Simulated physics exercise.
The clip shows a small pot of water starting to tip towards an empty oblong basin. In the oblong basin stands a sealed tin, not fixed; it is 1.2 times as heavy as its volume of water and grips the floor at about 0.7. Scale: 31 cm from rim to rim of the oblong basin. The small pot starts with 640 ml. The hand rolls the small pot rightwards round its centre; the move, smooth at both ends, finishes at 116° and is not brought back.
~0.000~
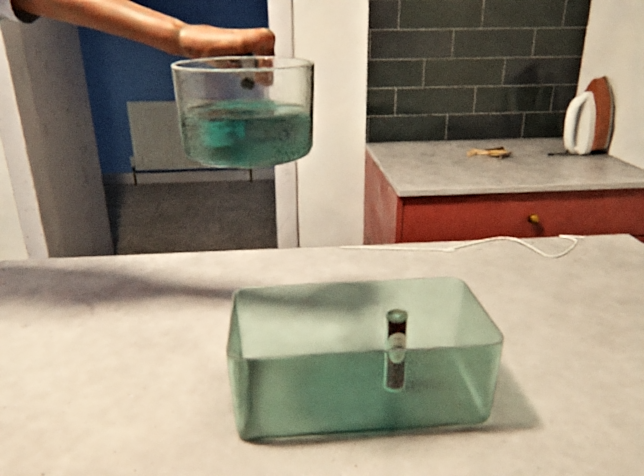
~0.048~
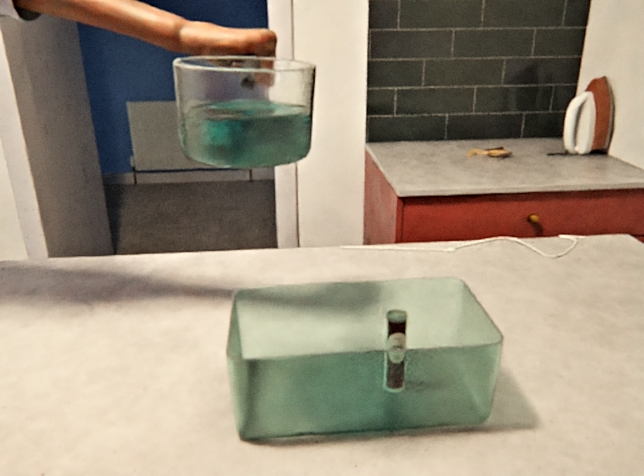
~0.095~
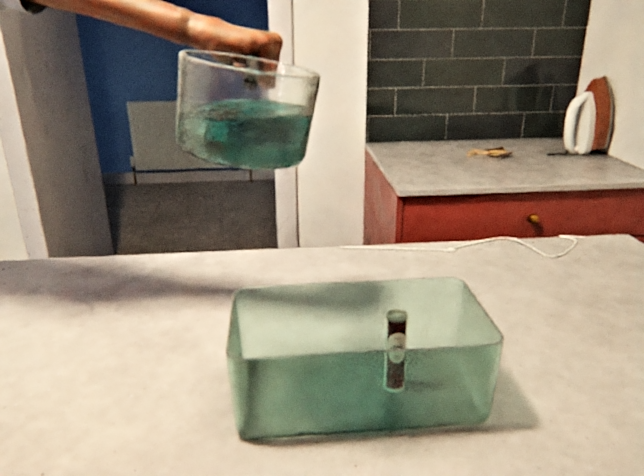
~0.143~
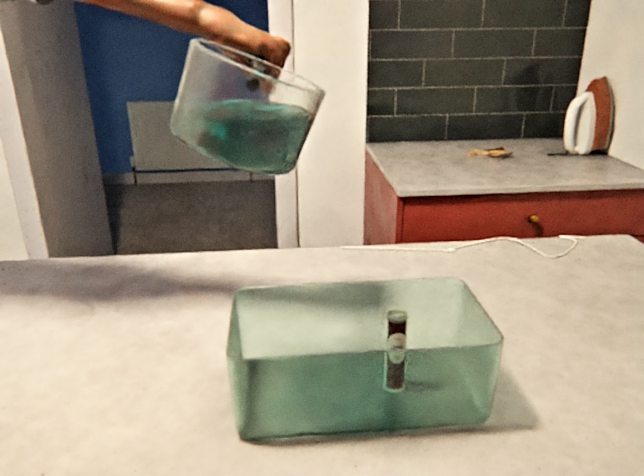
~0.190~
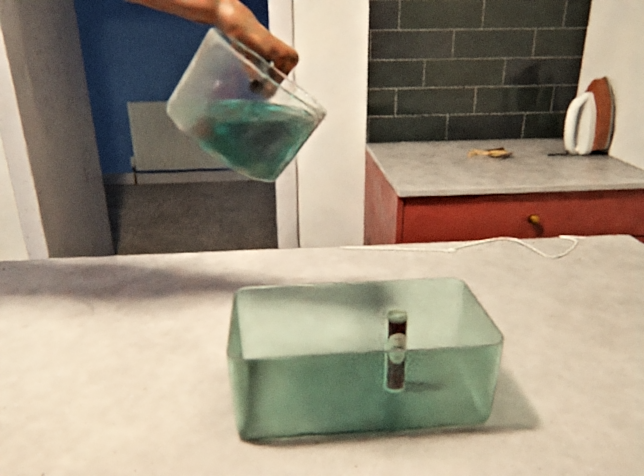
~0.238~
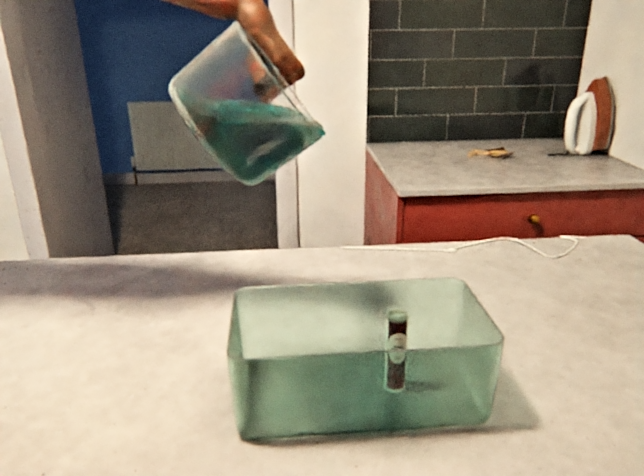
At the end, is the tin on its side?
The tin falls.
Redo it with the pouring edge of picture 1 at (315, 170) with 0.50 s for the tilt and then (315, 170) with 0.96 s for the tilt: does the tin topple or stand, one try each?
First it remains upright; then it remains upright.
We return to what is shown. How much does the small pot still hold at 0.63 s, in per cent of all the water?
About 4 per cent.
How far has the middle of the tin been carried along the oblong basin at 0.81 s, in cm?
About 0 cm.
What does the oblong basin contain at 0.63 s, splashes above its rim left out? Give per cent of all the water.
Some 80 per cent.
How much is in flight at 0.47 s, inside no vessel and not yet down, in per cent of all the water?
Near 70 in a hundred.
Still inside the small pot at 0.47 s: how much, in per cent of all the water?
Some 22 per cent.
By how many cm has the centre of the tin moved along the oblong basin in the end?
About 6.0 cm.
After 0.47 s the tilt is 115° and 23 per cent is still to pour; the tin stands where it began.
After 0.63 s the tilt is 116° and 4 per cent is still to pour; the tin stands 1 cm from where it began.
After 0.81 s the tilt is 116° and 0 per cent is still to pour; the tin leans 7°.
After 1.00 s the tilt is 116° and 0 per cent is still to pour; the tin leans 43°.
In the end the tin lies on its side.
